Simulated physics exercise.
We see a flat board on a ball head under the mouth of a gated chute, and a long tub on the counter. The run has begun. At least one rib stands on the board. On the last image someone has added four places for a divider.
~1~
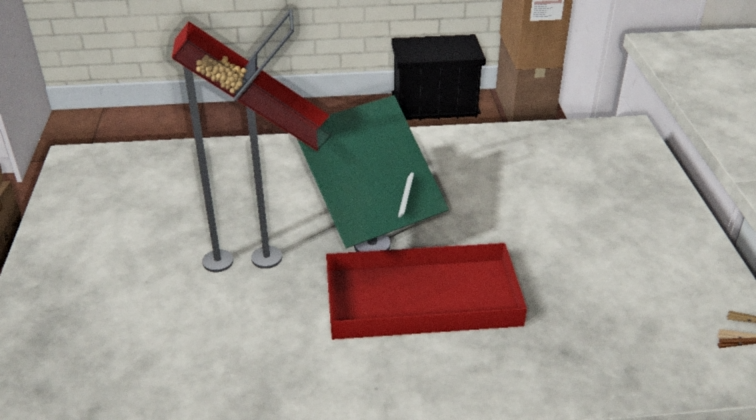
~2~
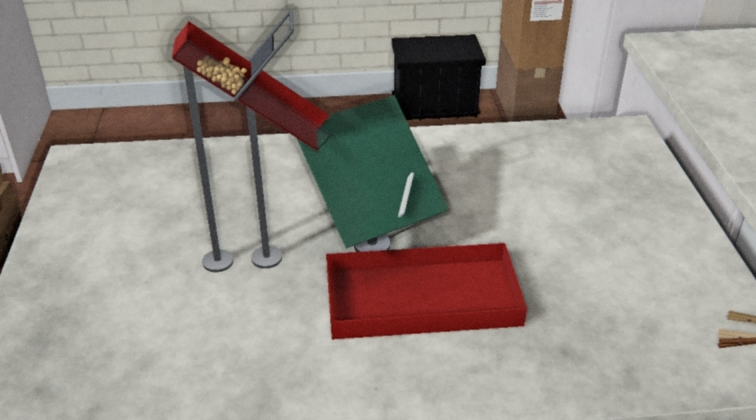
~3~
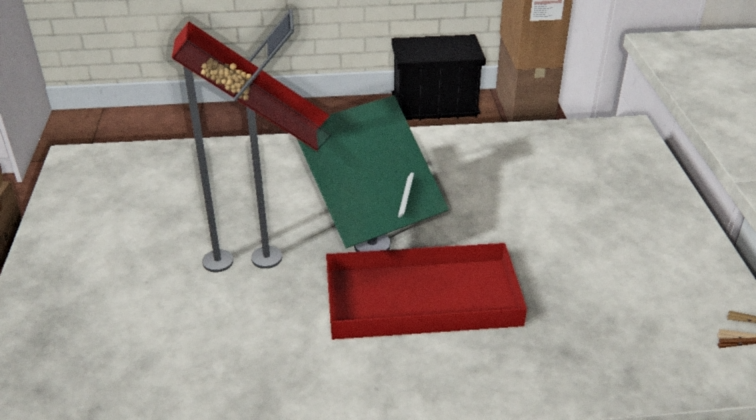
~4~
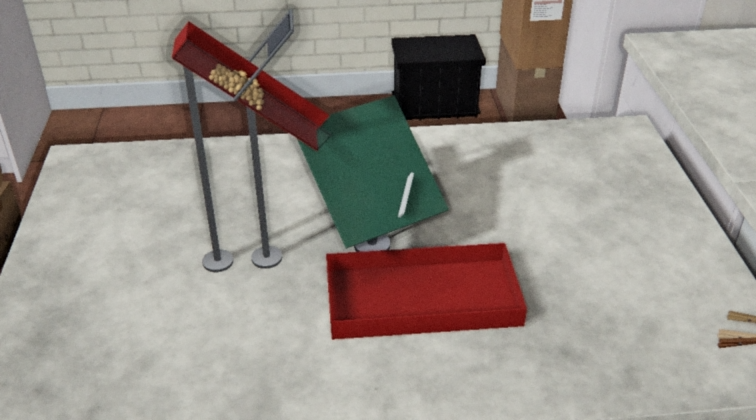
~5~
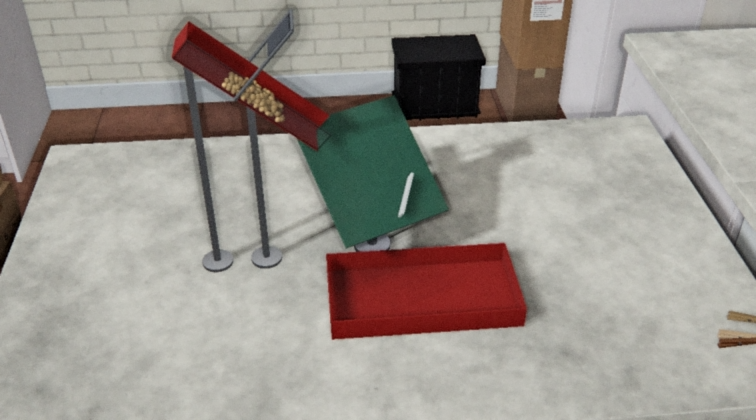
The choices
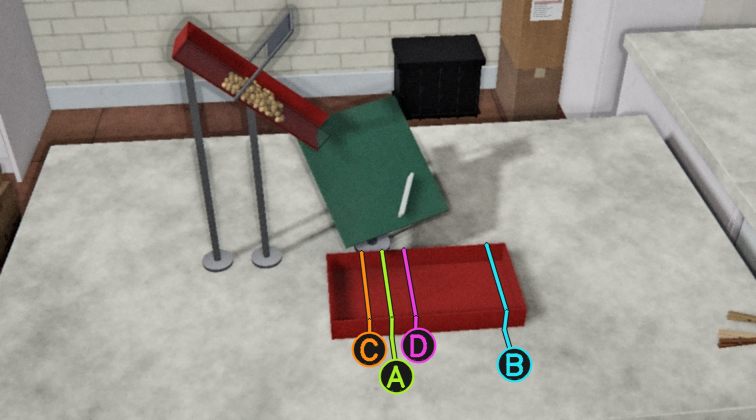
A pale, mottled counter in a room with a white brick wall is seen from above by a still camera. A red chute on two grey posts holds small tan chickpeas at the upper left, beside a tilted green board with one white rib, with an empty red tub in front and a black bin behind. The chute's grey gate lifts, and the chickpeas slide partway down the chute to the right, spreading out.
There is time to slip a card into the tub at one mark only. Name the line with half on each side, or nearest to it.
D.
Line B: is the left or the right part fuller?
More lands on the left.
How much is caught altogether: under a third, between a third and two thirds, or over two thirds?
It is over two thirds.
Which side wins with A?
More lands on the right.
On the marked copy, line A crosses the front rim at (391, 318); line B crosses the front rim at (506, 310); line C crosses the front rim at (369, 319); line D crosses the front rim at (415, 316).
With A, of what is caught, just a few on the left of the divider, almost all on the right.
With B, of what is caught, almost all on the left of the divider, just a few on the right.
With C, of what is caught, just a few on the left of the divider, almost all on the right.
With D, of what is caught, roughly two thirds on the left of the divider, roughly a quarter on the right.
